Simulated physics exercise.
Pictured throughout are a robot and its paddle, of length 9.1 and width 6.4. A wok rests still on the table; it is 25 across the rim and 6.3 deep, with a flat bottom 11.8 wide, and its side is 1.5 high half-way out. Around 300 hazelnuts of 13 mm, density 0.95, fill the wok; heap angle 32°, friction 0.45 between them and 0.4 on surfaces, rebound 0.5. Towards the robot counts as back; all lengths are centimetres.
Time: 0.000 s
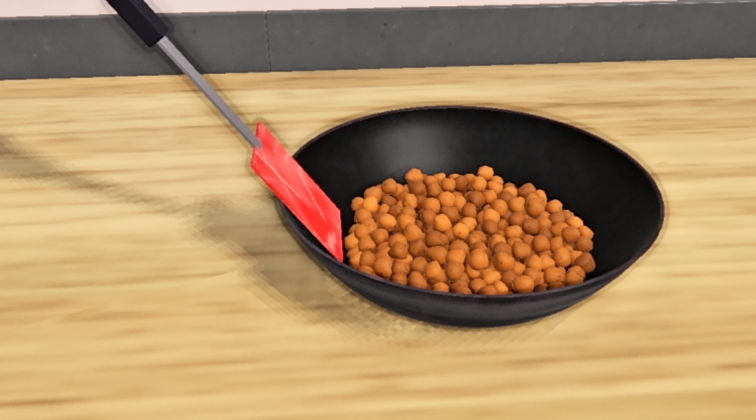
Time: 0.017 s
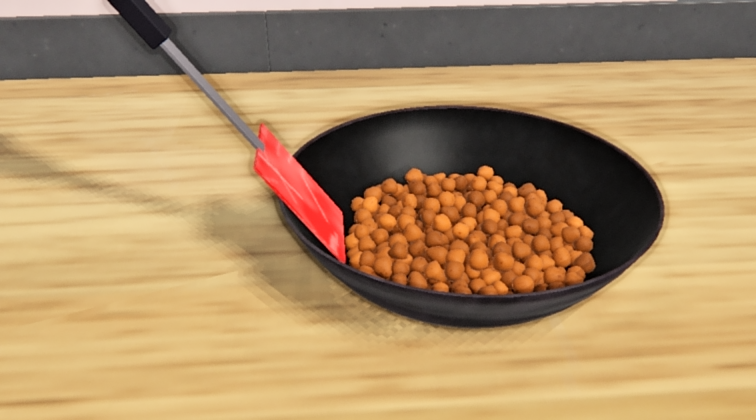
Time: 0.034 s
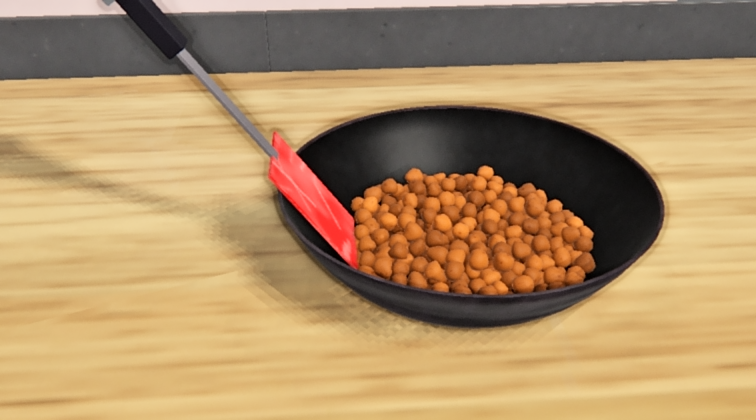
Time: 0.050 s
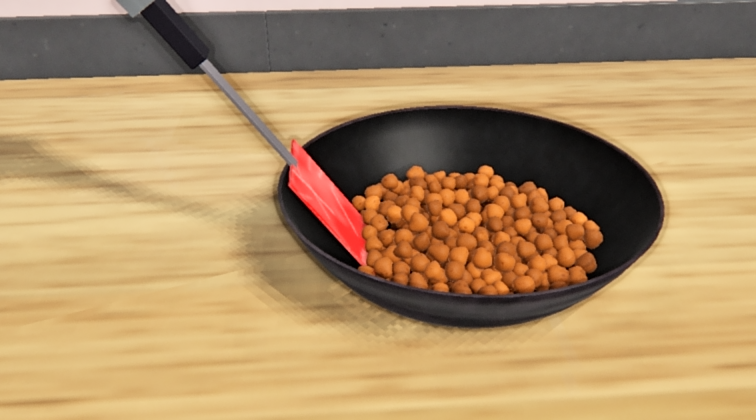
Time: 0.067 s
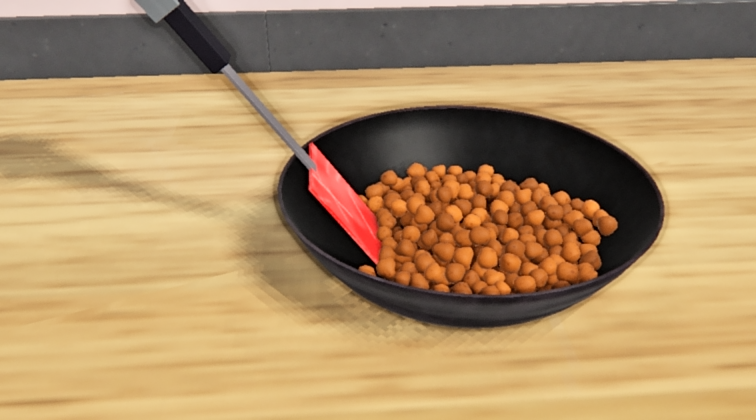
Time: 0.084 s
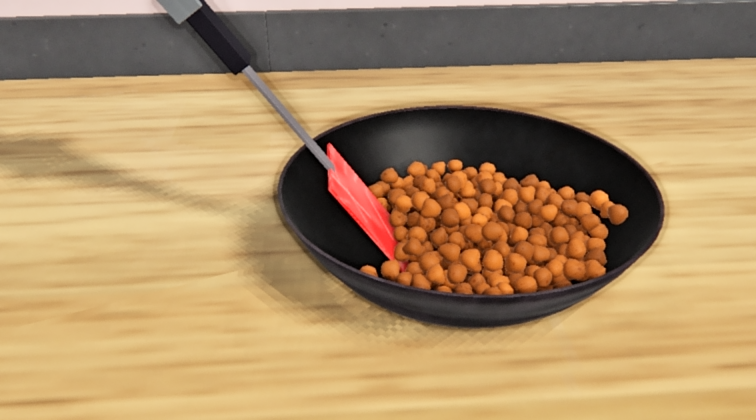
A black wok filled with a heap of round, orange-brown hazelnuts sits on a pale wooden surface, seen from above at an angle by an unmoving camera. A red paddle on a grey shaft with a black grip slants in from the upper left, before a dark grey strip along the back. Barely moving at first, the paddle slides rightward inside the wok, pushing the nuts toward the right side.
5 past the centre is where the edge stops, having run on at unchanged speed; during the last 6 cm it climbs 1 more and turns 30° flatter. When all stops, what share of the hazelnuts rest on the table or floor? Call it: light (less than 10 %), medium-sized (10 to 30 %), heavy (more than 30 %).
It comes out light.
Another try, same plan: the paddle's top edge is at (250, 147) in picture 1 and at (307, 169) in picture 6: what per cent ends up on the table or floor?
0 %.
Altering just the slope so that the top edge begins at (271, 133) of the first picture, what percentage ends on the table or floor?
Roughly 0%.
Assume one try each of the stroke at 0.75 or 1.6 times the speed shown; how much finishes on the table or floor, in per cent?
Some 0 and 5 per cent.
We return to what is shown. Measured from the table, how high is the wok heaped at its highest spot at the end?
It reaches roughly 6.5 cm.
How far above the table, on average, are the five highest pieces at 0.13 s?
They are near 5 cm up.
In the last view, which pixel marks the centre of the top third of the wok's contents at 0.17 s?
(538, 215).
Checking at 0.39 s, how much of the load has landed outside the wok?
Estimate: About 0 percent.
After 0.13 s, sloping 53°, highest piece 6 above the table; 305 in the wok.
After 0.17 s, sloping 40°, highest piece 6 above the table; 305 in the wok.
After 0.39 s, sloping 25°, highest piece 6 above the table; 305 in the wok.
After 1.44 s, sloping 25°, highest piece 6 above the table; 305 in the wok.
At rest, 305 in the wok. That is 0 % on the table or floor.
